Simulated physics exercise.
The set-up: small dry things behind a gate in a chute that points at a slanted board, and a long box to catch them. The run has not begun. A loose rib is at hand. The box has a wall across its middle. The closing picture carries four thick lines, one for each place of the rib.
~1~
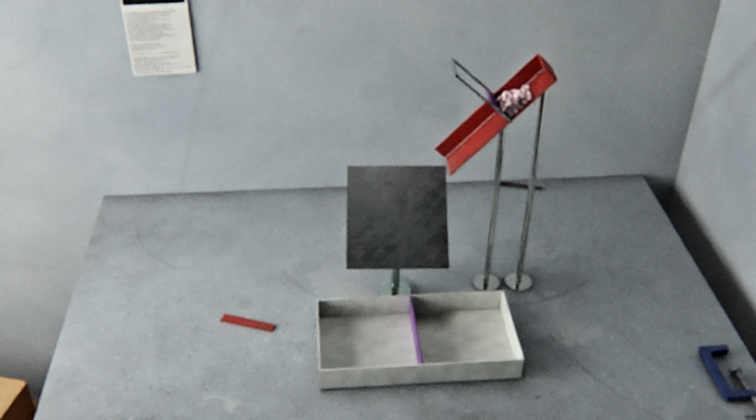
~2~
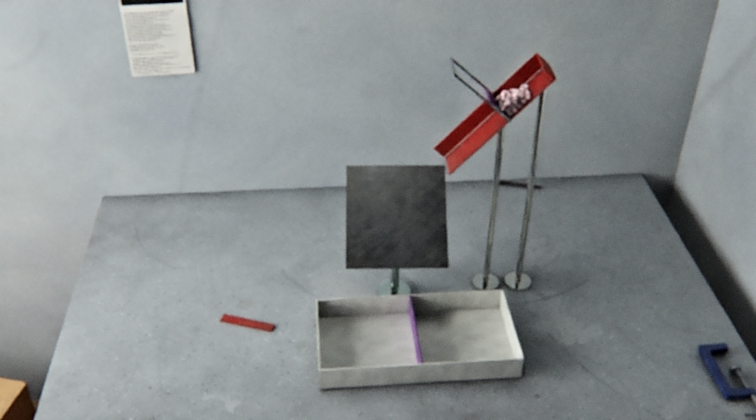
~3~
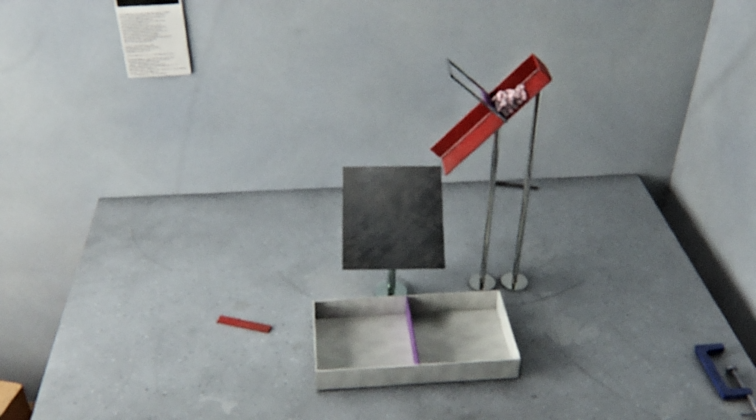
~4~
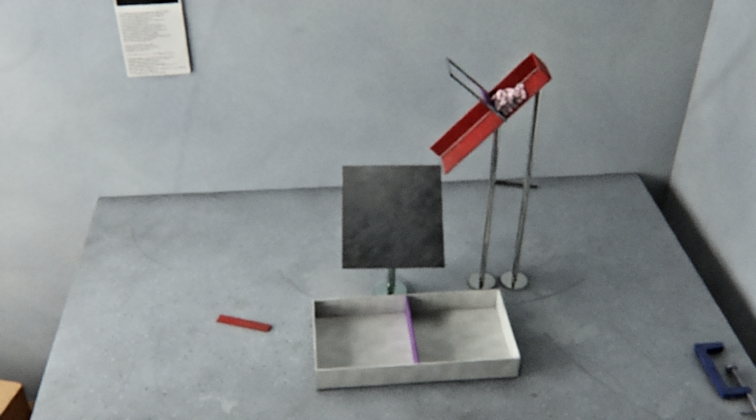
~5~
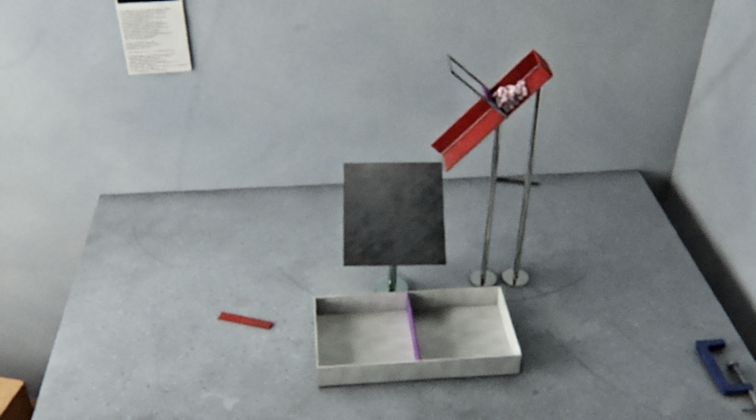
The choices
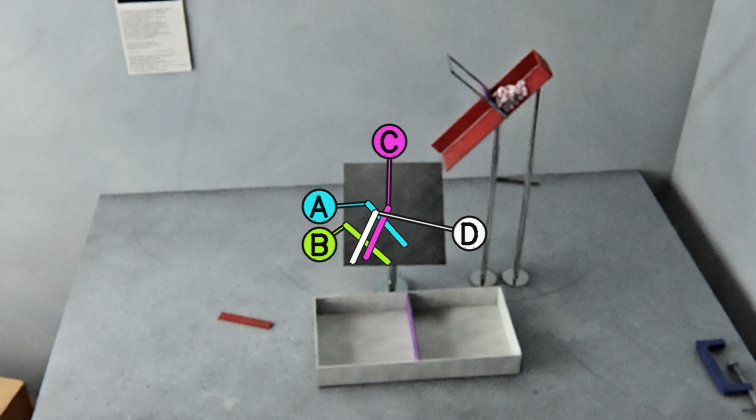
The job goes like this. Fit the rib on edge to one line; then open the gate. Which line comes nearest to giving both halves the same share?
The answer is line B.
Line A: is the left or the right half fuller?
The right half.
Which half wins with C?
More lands on the left.
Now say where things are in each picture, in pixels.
The first frame shows load behind the gate at (512, 102), sugar pearls; lip of the chute at (449, 167), sloping steeply.
The second frame shows middle of the board at (396, 215), tilted fairly steeply; middle of its low edge at (397, 268); of its high edge at (396, 165).
The third frame shows front corners of the box at (316, 371) and (520, 359); front end of its middle wall at (419, 365); gate still shut at (486, 99).
The fourth frame shows middle of the load at (507, 101); lip at (444, 166).
The fifth frame shows middle of the load at (508, 98); lip at (445, 164).
On the marked copy, line A from (367, 203) to (404, 244); line B from (345, 225) to (387, 262); line C from (388, 207) to (365, 257); line D from (375, 212) to (352, 261).
With A, of what is caught, a small part in the left half, most in the right.
With B, of what is caught, about half in the left half, about half in the right.
With C, of what is caught, most in the left half, a small part in the right.
With D, of what is caught, most in the left half, a small part in the right.
